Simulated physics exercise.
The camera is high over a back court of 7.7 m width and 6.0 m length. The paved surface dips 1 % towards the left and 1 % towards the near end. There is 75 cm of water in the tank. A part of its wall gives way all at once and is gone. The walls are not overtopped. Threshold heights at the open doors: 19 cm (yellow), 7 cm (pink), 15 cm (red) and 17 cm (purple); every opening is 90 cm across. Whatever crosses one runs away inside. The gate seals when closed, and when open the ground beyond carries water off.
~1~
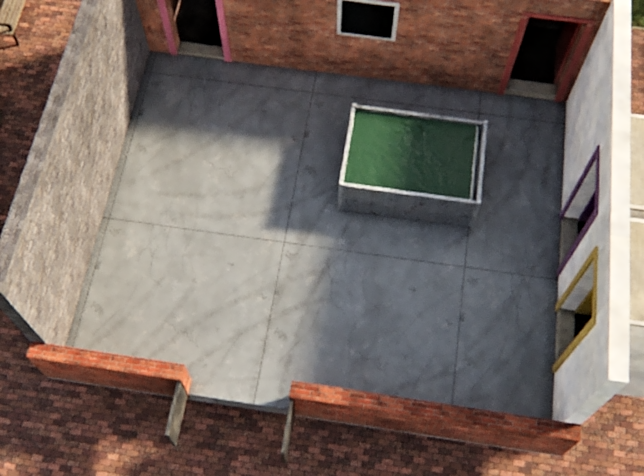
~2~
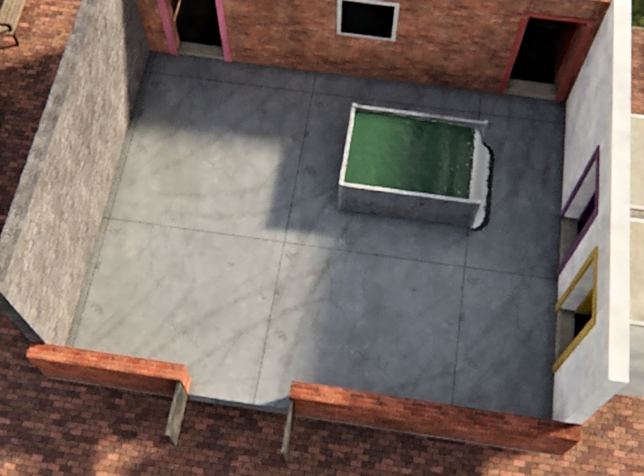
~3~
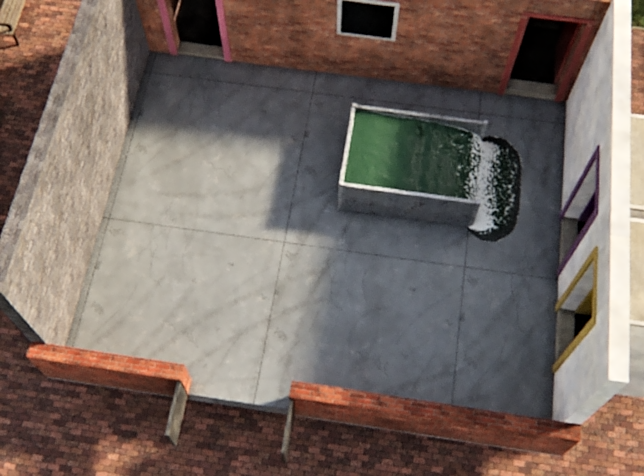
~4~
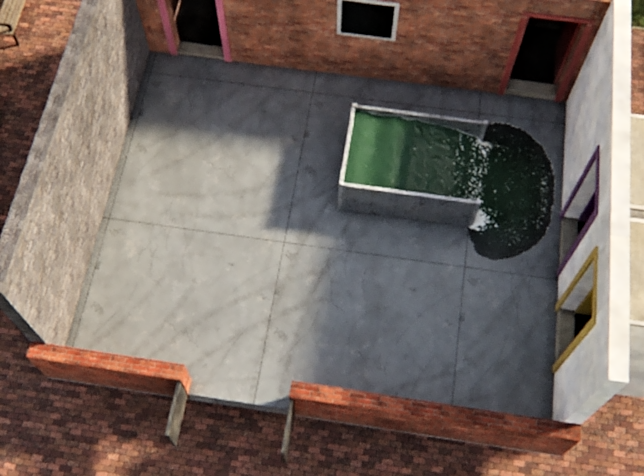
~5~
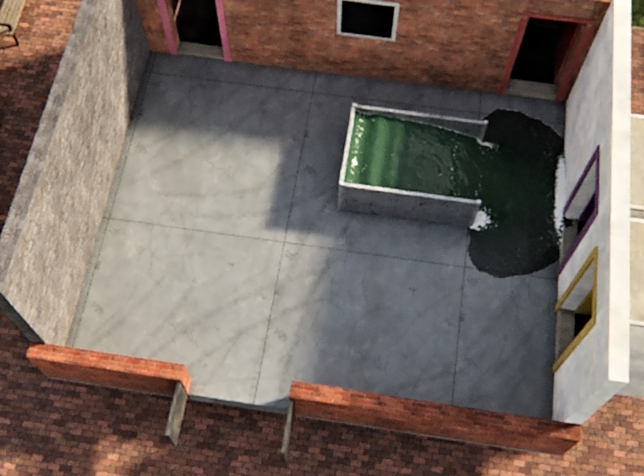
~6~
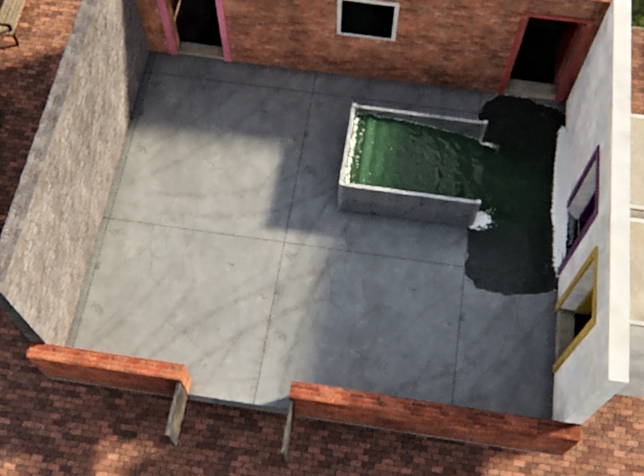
Dark green water burst out of the right end of a raised tank in a walled courtyard, fanned across the grey paving to the right-hand wall, then spread along it both ways.
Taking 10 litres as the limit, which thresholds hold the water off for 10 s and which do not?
The water let in: At the yellow door it stays under the limit; at the pink door it keeps below the limit; at the red door it exceeds the limit; at the purple door it exceeds the limit.
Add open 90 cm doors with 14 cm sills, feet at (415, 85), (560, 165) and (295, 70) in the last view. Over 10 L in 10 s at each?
In that order: Not over, over, under.
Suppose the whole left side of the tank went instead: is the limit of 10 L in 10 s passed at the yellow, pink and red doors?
Then: Yellow not over, pink over, red below.
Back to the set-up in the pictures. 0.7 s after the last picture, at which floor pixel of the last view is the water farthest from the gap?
Around (549, 386).
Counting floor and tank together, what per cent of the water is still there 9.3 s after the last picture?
About 84 per cent.
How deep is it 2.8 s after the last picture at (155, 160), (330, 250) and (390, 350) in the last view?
In that order: 0, 0 and 3 cm.
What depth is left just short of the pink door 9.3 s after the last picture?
Roughly 4.5 cm deep.
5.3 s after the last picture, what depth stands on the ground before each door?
In cm: Yellow 4, pink 4, red 8, purple 7.
Then, 0.7 s after the last picture water covers 15 % of the floor and is deepest (46 cm) near (558, 191); yellow door 9 cm at the sill, 0 L in, pink door not reached, red door 22 cm at the sill, 2 L in, purple door 34 cm at the sill, 42 L in.
Then, 1.5 s after the last picture water covers 25 % of the floor and is deepest (40 cm) near (562, 112); yellow door 11 cm at the sill, 0 L in, pink door not reached, red door 32 cm at the sill, 62 L in, purple door 31 cm at the sill, 109 L in.
Then, 2.8 s after the last picture water covers 40 % of the floor and is deepest (24 cm) near (523, 428); yellow door 8 cm at the sill, 0 L in, pink door not reached, red door 22 cm at the sill, 151 L in, purple door 17 cm at the sill, 143 L in.
Then, 5.3 s after the last picture water covers 80 % of the floor and is deepest (14 cm) near (143, 77); yellow door 4 cm at the sill, 0 L in, pink door 4 cm at the sill, 0 L in, red door 8 cm at the sill, 164 L in, purple door 7 cm at the sill, 144 L in.
Then, 9.3 s after the last picture water covers 85 % of the floor and is deepest (14 cm) near (62, 359); yellow door 3 cm at the sill, 0 L in, pink door 4 cm at the sill, 1 L in, red door 2 cm at the sill, 164 L in, purple door 3 cm at the sill, 144 L in.
